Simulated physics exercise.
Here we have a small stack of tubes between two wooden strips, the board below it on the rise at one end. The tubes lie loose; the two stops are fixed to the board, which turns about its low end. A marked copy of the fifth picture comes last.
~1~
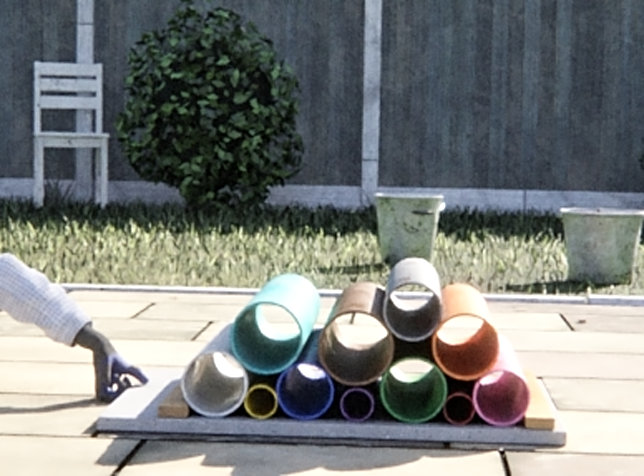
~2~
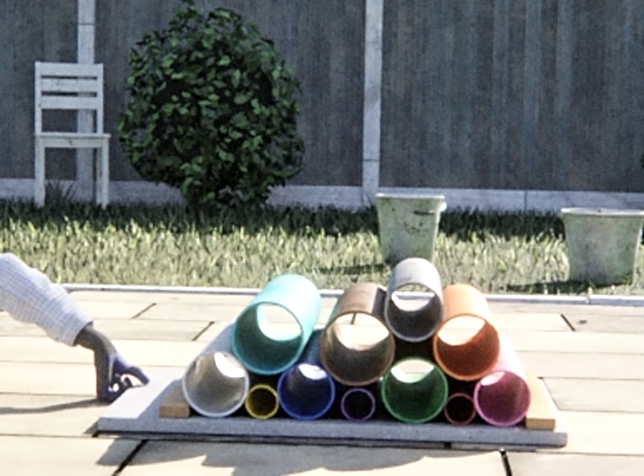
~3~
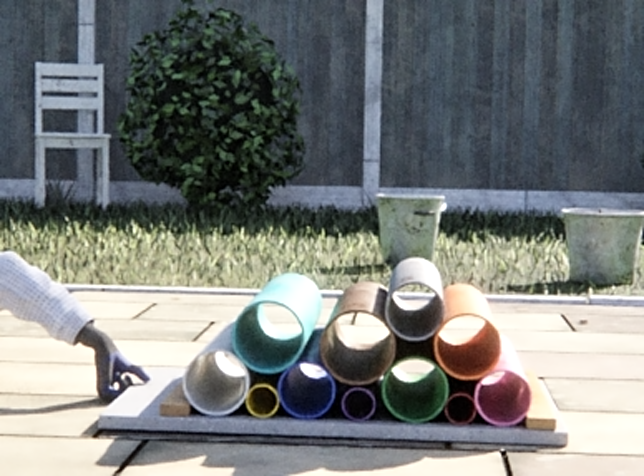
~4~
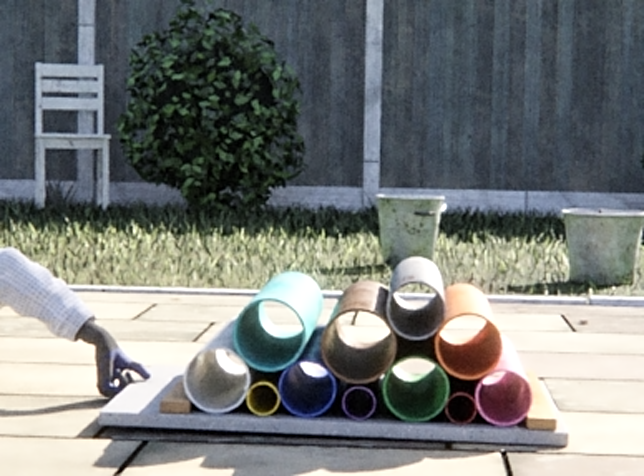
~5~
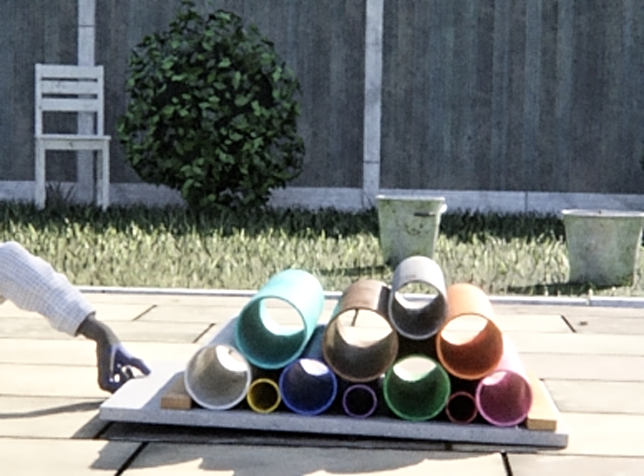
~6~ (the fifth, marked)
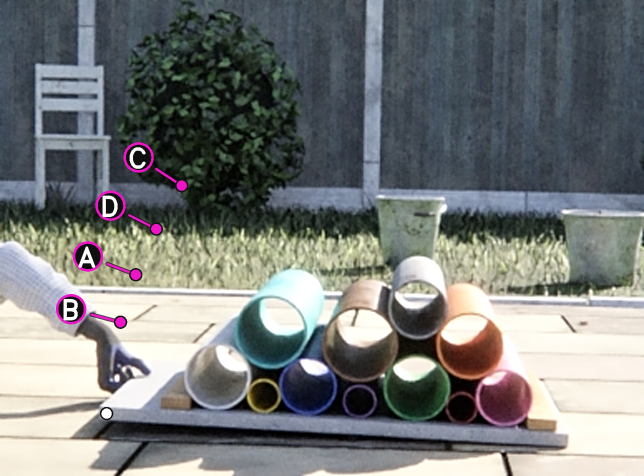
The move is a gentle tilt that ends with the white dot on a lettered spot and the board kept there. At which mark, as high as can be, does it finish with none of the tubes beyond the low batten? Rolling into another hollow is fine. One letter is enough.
No higher than D.
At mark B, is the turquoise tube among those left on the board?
The turquoise tube: Yes.
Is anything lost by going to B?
No.
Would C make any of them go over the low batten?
At C: Yes.
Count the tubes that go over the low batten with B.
The count is none.
On the copy, A at (136, 274); B at (121, 322); C at (181, 186); D at (156, 229); the white dot at (106, 413).
On D. First, board at 16°.
Then, board at 26°.
Finally, board at 26°, none over the low batten.
By contrast, A none over the low batten; B none over the low batten; C six over the low batten.
